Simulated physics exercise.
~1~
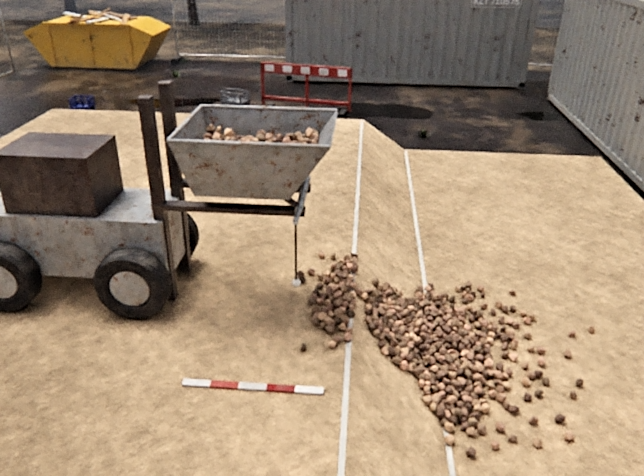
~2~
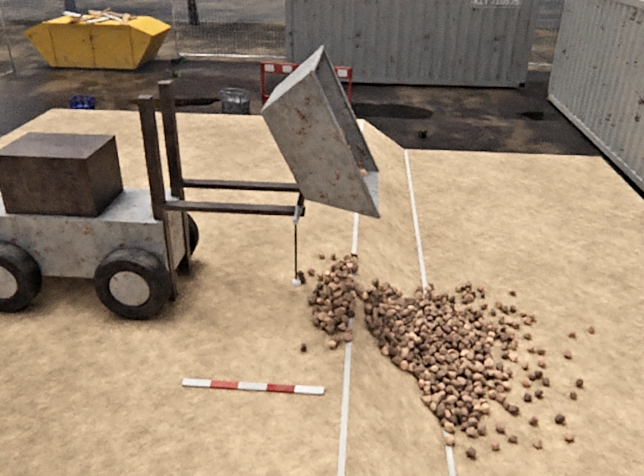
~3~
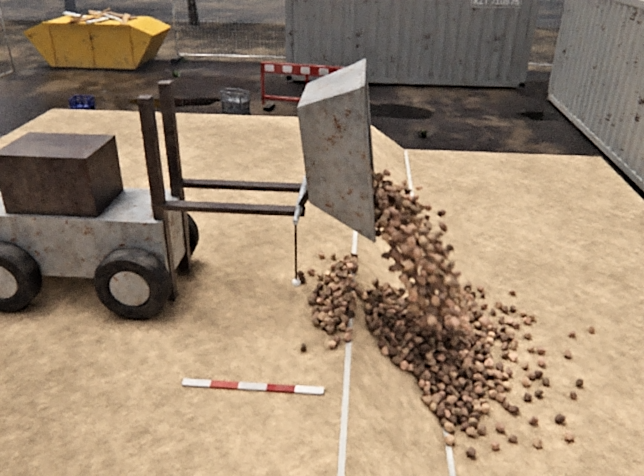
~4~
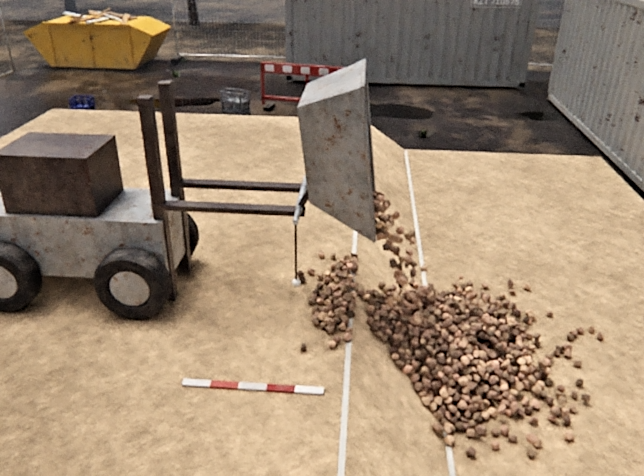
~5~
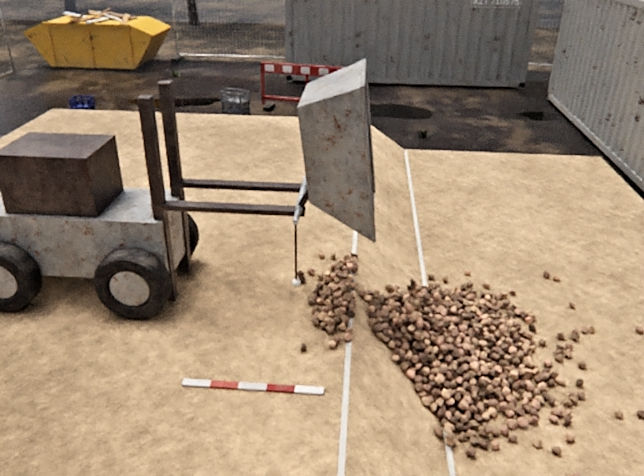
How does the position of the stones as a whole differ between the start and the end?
At the start some of the stones are up in the raised skip and the rest lie in the heap, while at the end they are all on the ground. Taken together, they sit lower and farther to the right than before.
